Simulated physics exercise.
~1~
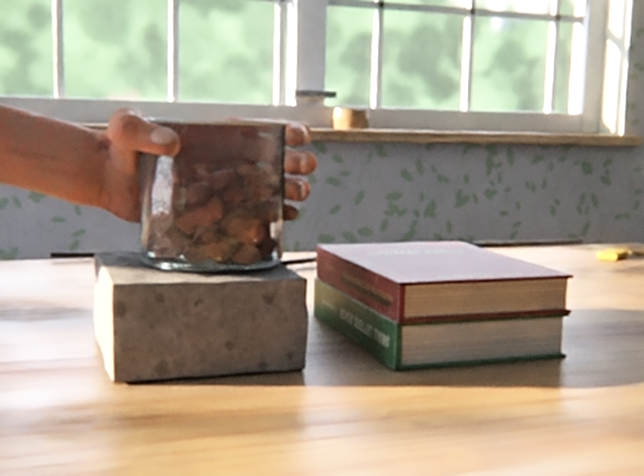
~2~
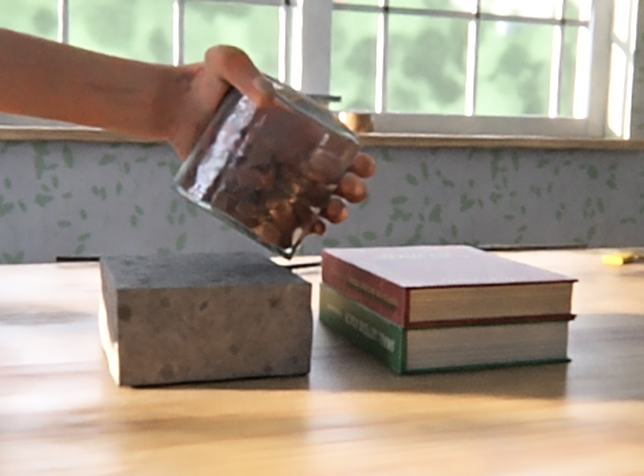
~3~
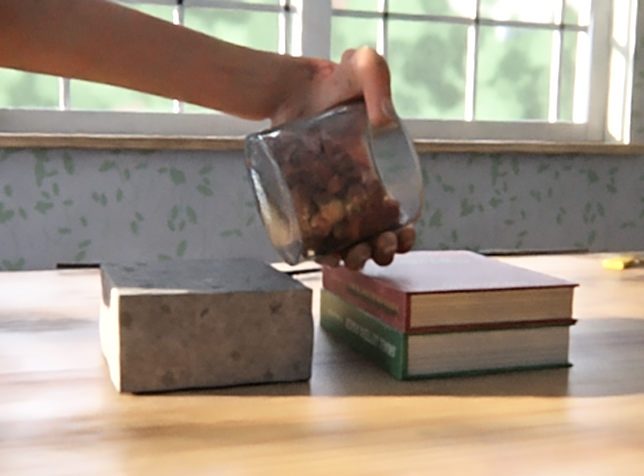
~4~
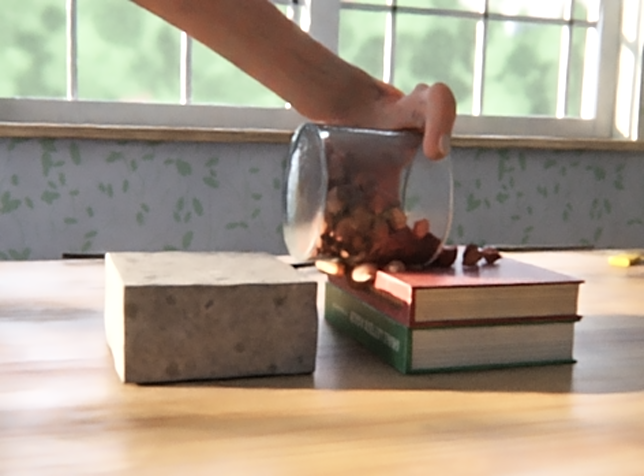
In the video, a hand lifts a glass of reddish-brown chunks from a gray stone block, tilts it rightward, and lowers it onto its side on two stacked books, where a few pieces spill out onto the top cover while most remain inside.
